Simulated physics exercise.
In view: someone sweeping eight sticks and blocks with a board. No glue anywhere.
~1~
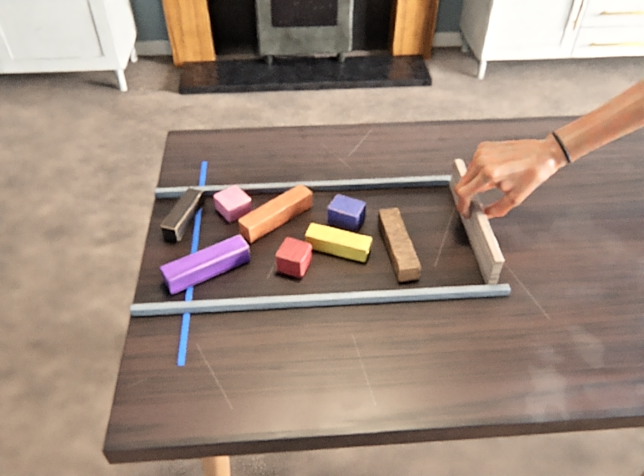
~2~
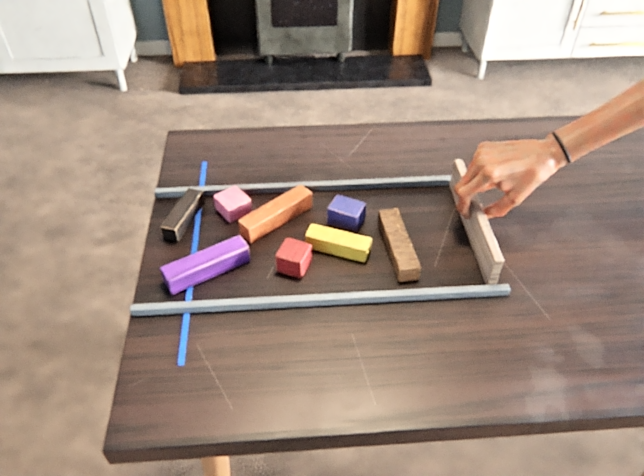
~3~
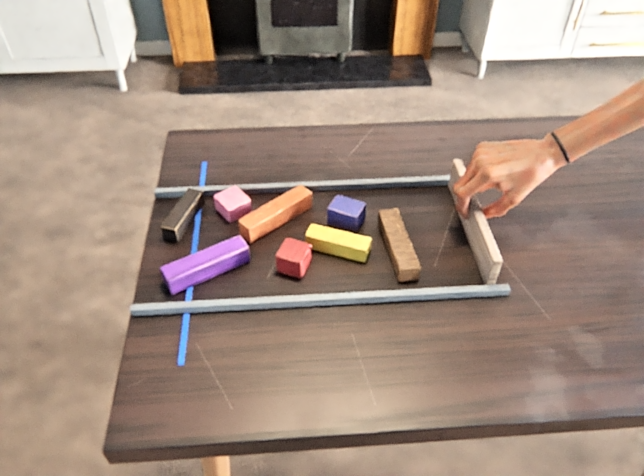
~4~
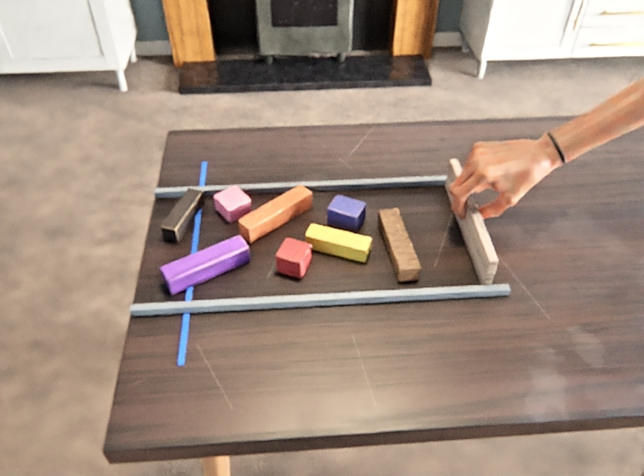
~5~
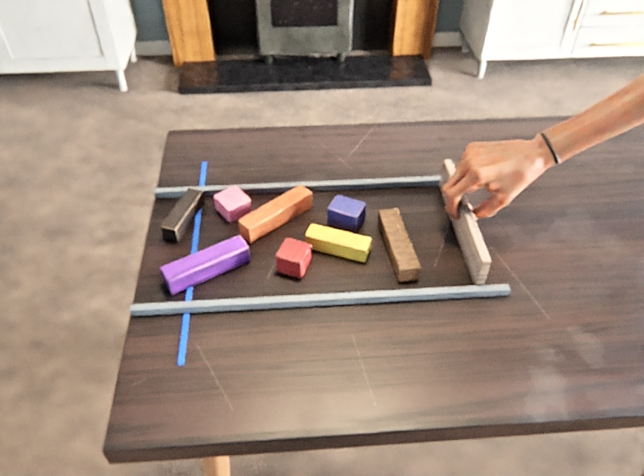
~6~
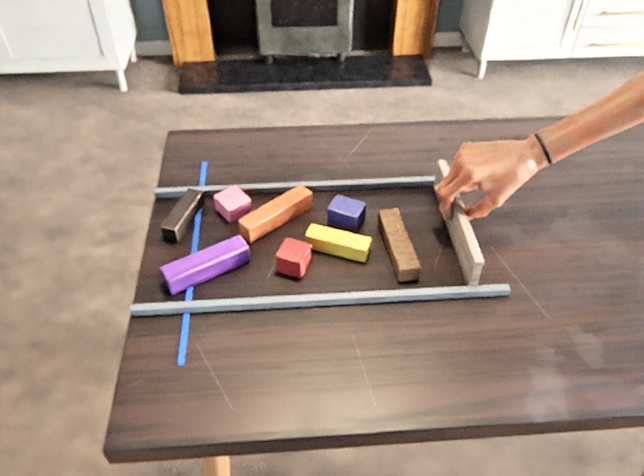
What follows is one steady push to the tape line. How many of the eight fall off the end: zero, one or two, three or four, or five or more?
Here the number that fall off is three or four.
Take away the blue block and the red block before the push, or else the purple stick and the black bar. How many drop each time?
Fallen: 2, and 1 in the other try.
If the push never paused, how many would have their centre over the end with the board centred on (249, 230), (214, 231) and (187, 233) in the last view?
It would be 0, 2 and 3.
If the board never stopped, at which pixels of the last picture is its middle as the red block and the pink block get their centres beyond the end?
About (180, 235), and (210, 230) for the other.
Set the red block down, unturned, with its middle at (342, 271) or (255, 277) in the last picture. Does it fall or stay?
The red block does not fall; survives.
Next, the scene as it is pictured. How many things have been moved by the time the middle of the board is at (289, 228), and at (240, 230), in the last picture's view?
By then 7, and 8.
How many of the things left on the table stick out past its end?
That would be 1.
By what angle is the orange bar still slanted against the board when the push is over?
Roughly 55° out of line.
Soon after, none off yet; black bar at rest near (184, 214); purple stick at rest near (207, 264); pink block at rest near (233, 204).
In the end, the number that fall off is three or four; gone, pink block, purple stick and black bar.
